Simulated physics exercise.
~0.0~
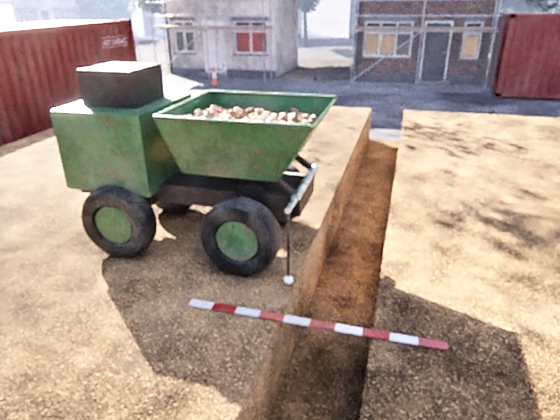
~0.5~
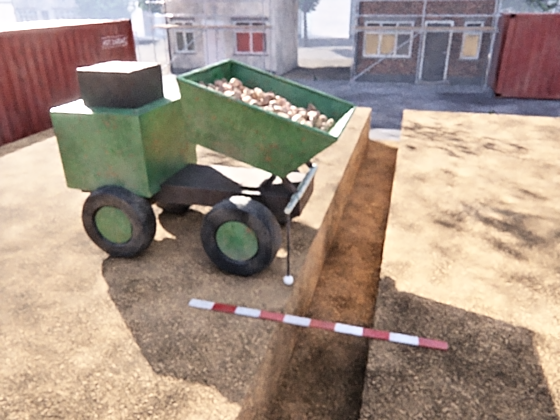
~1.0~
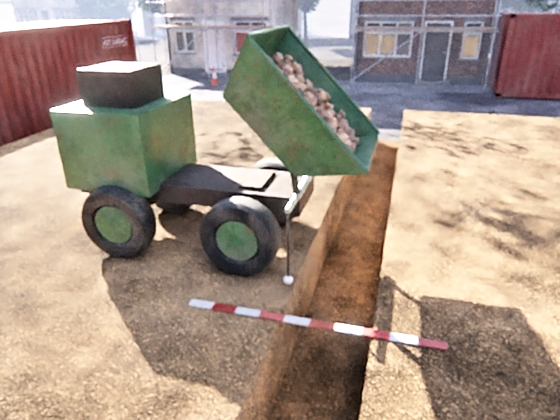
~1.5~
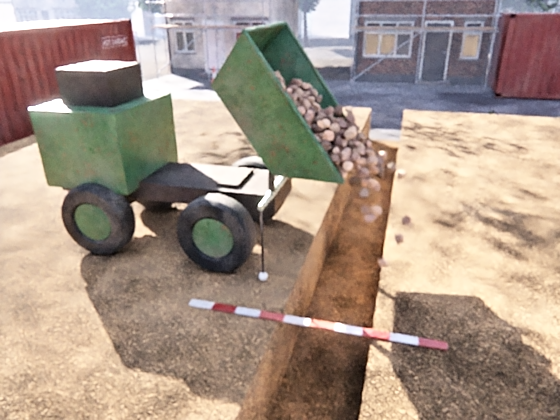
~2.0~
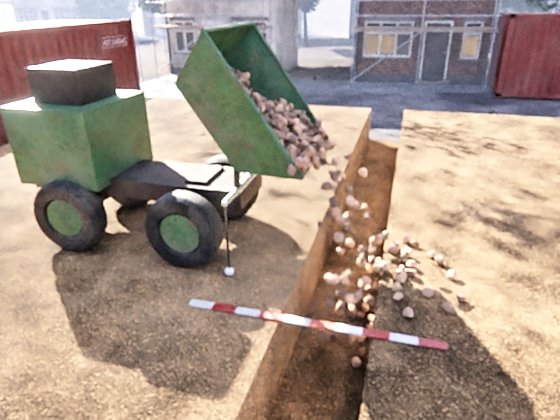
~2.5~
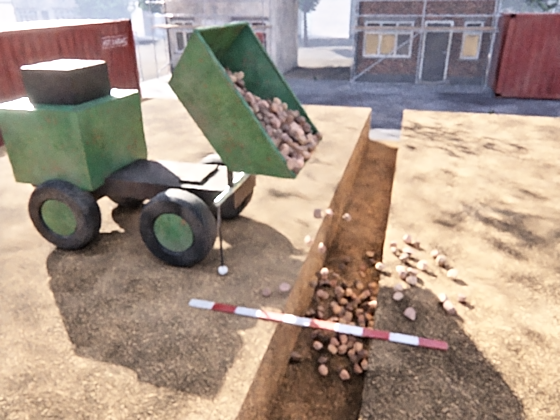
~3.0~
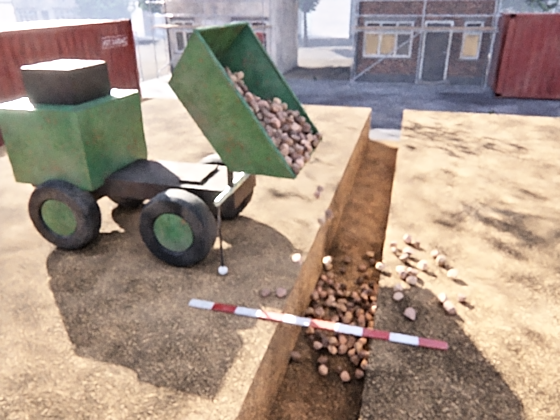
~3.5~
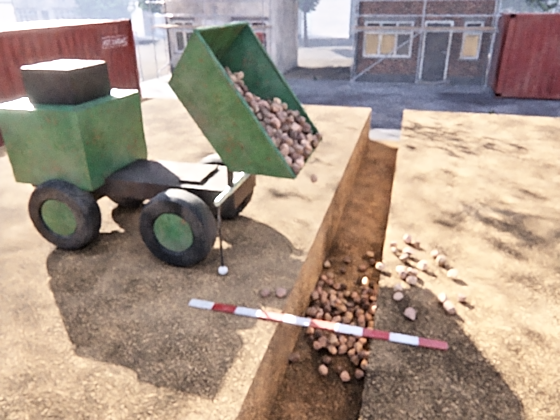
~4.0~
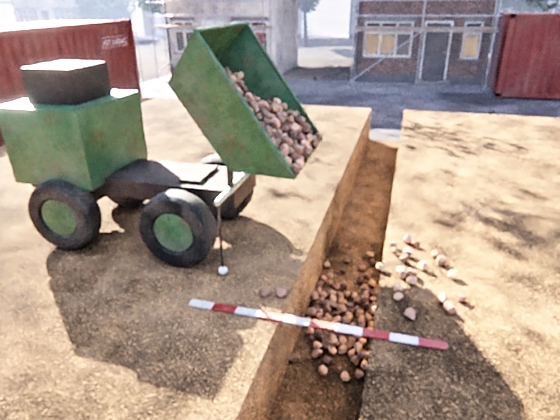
A green dumper tips its skip, backs left, and drops some stones into a trench.
